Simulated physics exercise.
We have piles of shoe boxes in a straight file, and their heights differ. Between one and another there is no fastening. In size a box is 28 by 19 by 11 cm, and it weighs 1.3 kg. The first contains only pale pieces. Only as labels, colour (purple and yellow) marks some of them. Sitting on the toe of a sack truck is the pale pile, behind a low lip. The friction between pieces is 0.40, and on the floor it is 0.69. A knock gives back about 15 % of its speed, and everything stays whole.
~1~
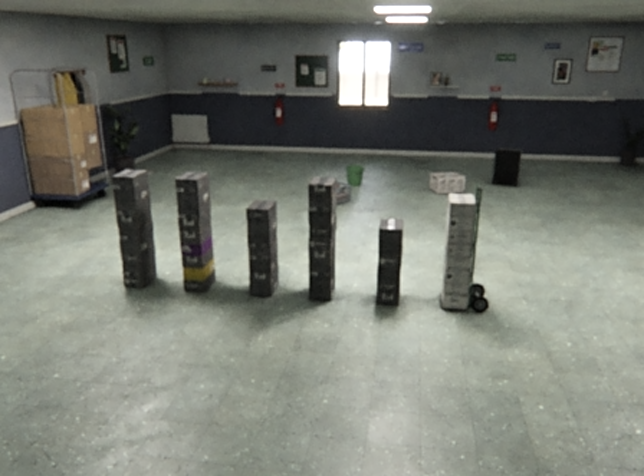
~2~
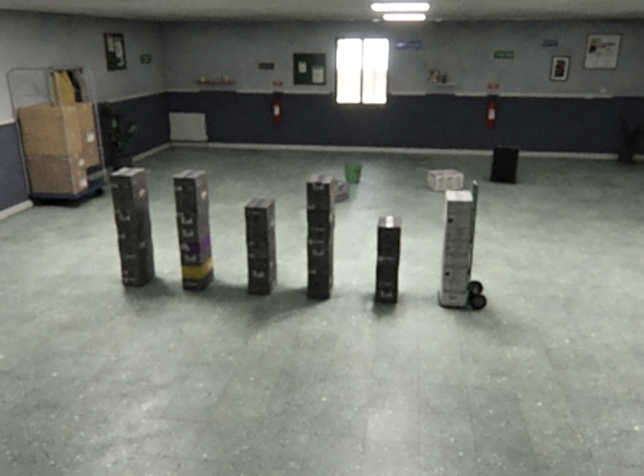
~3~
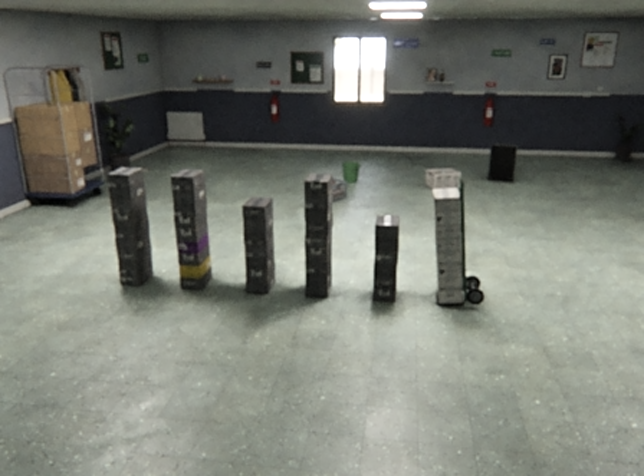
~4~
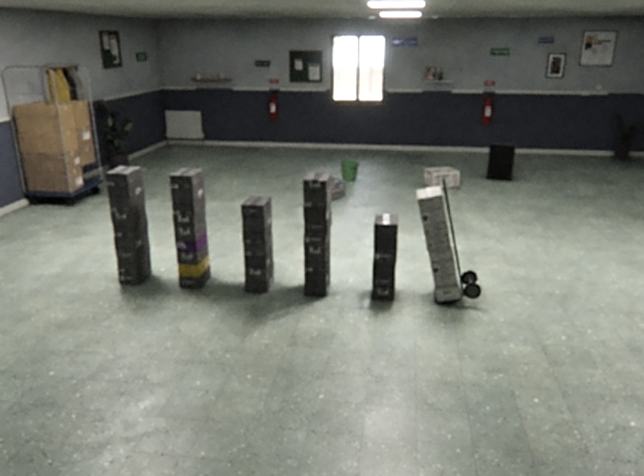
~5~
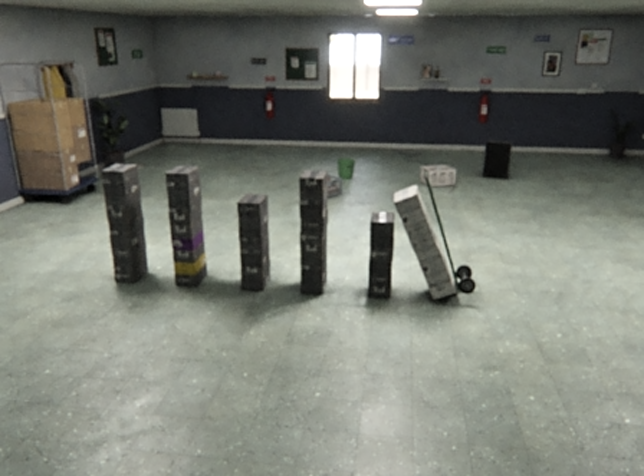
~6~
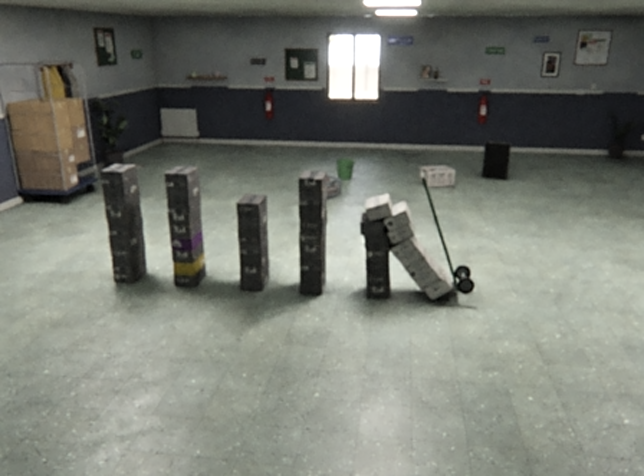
In a large room with a tiled floor, six box stacks of differing heights stand in a row, the pale one at the right on a hand truck. The truck and pale stack tilt steadily left, until the pale boxes bend apart against the short dark stack beside them.
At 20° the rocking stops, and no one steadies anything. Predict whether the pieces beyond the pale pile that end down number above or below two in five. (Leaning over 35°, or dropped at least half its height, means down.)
Above two in five.
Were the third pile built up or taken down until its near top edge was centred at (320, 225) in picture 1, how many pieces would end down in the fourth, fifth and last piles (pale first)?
Then fourth 6, fifth 9, last 9.
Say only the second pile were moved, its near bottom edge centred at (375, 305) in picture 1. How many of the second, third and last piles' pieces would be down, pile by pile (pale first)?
Second 5; third 8; last 8.
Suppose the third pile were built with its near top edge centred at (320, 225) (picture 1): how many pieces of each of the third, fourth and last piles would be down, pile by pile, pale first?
Third 5, fourth 6, last 9.
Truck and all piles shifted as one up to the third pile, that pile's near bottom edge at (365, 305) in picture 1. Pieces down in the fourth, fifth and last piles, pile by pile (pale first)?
Fourth 6, fifth 8, last 8.
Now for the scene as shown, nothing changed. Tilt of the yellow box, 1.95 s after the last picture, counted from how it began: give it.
Rotation: Approx. 50°.
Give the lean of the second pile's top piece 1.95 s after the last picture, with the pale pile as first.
The top piece is some 50 degrees from upright.
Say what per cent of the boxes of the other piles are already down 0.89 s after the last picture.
15 per cent.
Then, 0.89 s on from the sixth picture, 8 of the pale pile down; 6 of the 40 other boxes down.
Then, 1.95 s on from the sixth picture, 8 of the pale pile down; 29 of the 40 other boxes down; yellow box tipped 52°; purple box tipped 50°, 14 cm lower.
Finally, 8 of the pale pile down; 38 of the 40 other boxes down; yellow box on its side; purple box tipped 46°, 17 cm lower. That is 95 per cent. Seen by the last camera, middles, yellow box near (164, 269), purple box near (138, 255).
